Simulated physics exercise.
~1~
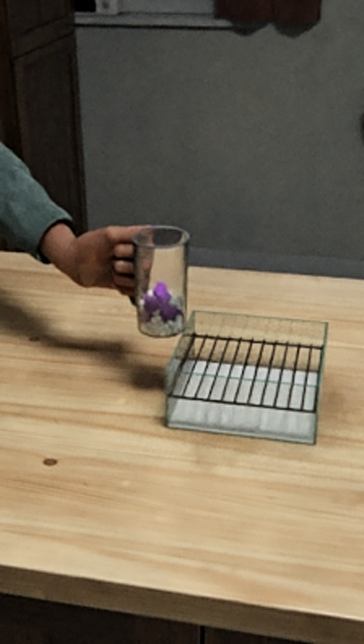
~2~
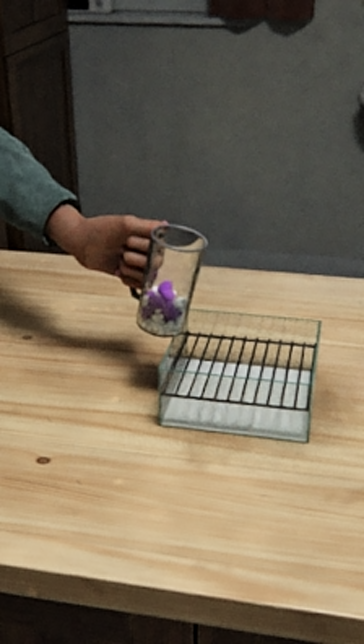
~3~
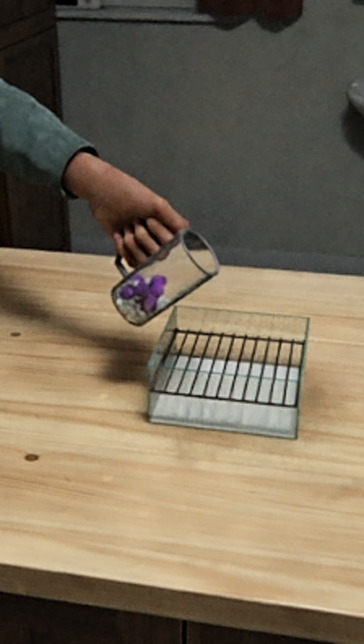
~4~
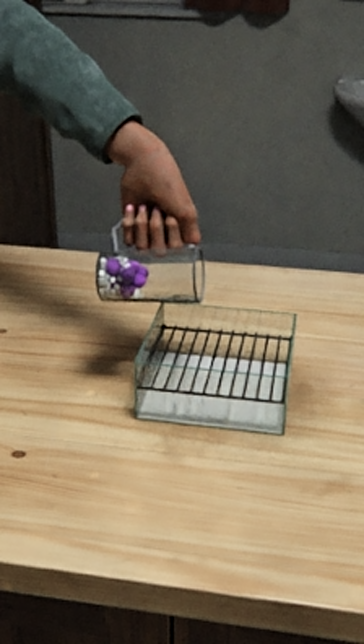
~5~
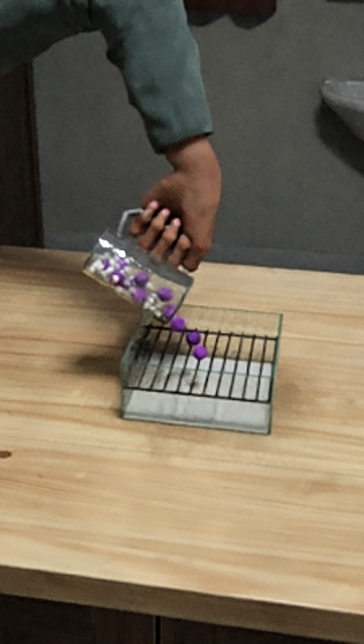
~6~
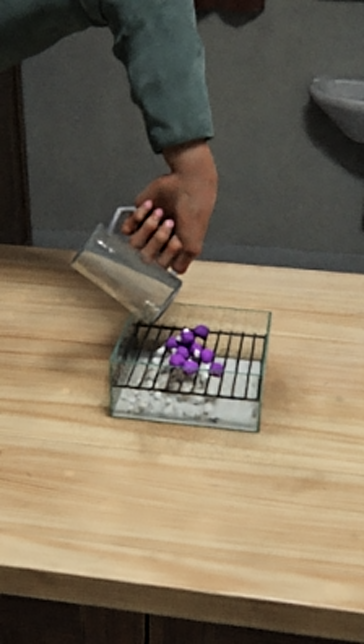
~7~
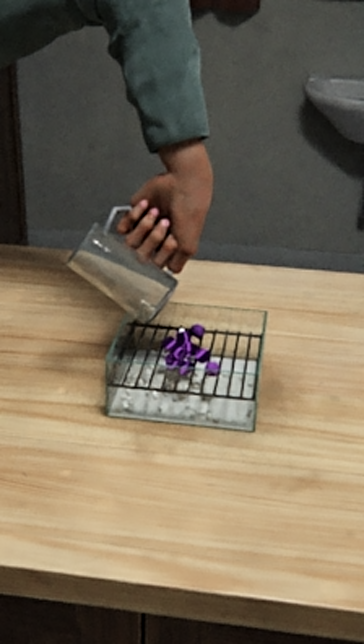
On a wooden tabletop, a hand tipping a clear cup over a wire rack, white bits dropping through and purple pieces staying on top.
